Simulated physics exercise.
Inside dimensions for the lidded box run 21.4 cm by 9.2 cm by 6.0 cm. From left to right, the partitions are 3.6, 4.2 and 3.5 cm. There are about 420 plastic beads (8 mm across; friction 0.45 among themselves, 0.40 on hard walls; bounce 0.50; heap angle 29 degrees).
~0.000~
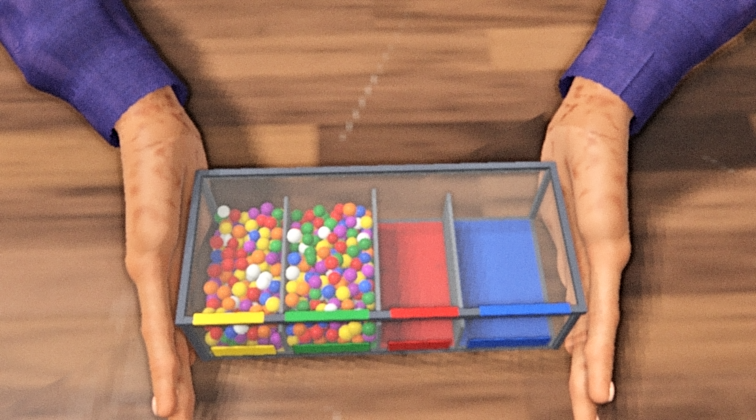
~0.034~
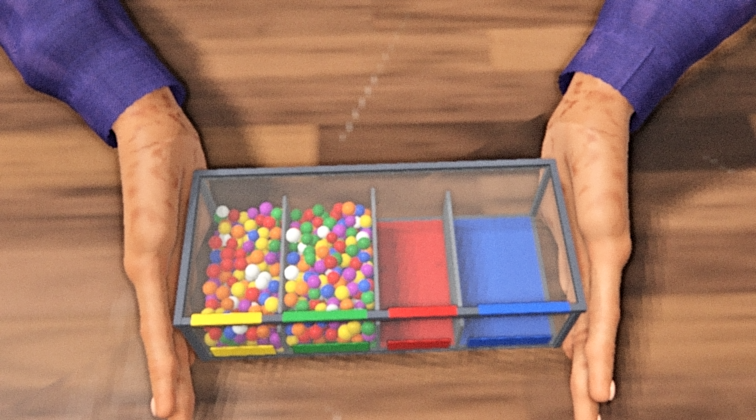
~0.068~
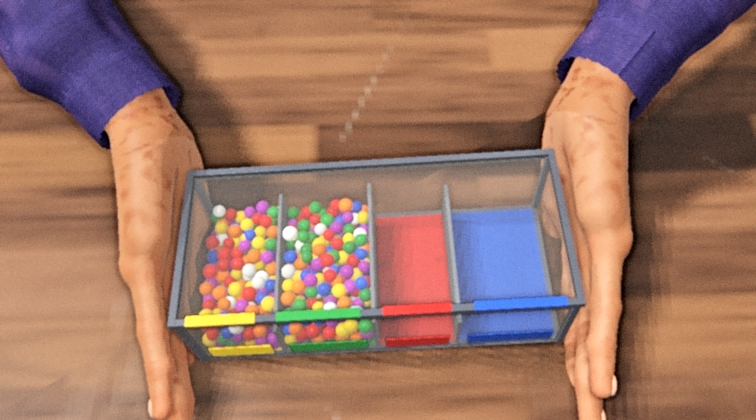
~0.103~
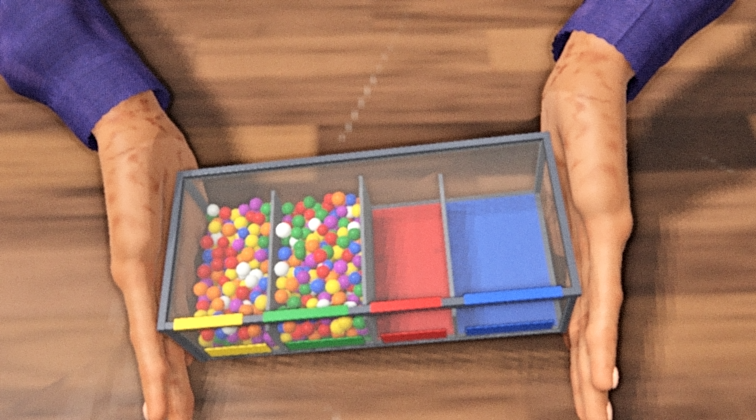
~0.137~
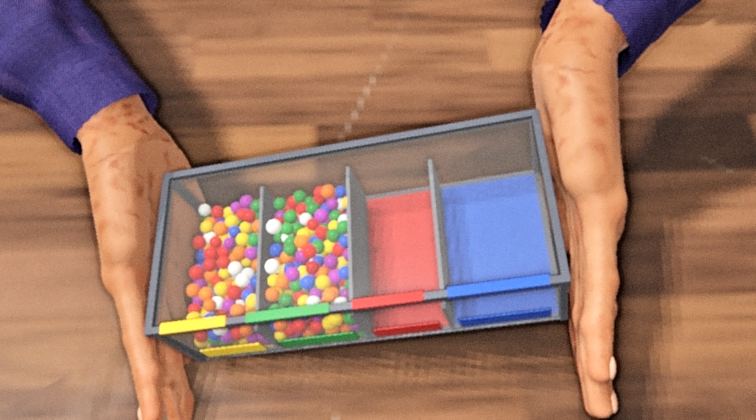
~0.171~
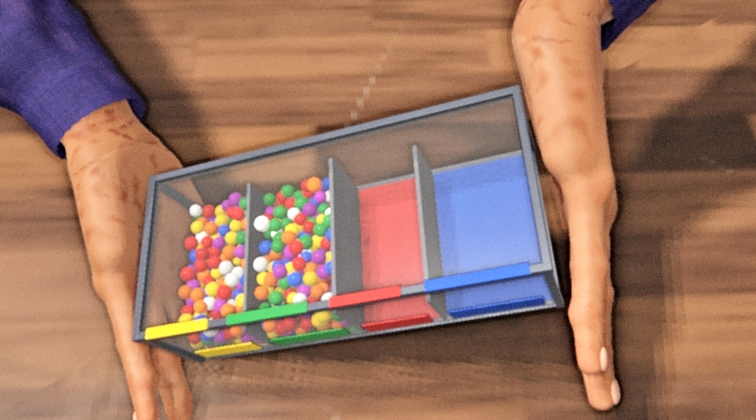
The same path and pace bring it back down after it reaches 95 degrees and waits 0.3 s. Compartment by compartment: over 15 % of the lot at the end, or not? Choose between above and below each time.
Red: Below, blue: Below, green: Above, yellow: Above.
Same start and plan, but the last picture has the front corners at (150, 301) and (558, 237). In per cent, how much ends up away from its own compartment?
That gives some 20 per cent.
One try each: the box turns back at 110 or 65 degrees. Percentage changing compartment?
Close to 25 in a hundred first, and 10 in a hundred second.
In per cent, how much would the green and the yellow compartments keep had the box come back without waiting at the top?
You'd end up with green at 25 per cent and yellow at 75 per cent.
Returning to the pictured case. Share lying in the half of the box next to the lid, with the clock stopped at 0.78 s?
Roughly 50 per cent.
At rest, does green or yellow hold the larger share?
The yellow one.
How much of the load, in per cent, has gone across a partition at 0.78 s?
Estimate: Some 20 %.
After 0.78 s, tilt 95 degrees; green 30 %, yellow 70 %.
After 1.19 s, tilt 54 degrees; green 30 %, yellow 70 %.
After 1.68 s, tilt 0 degrees; green 25 %, yellow 75 %.
In the end, at 2.1 s, red 0 %, blue 0 %, green 25 %, yellow 75 %.
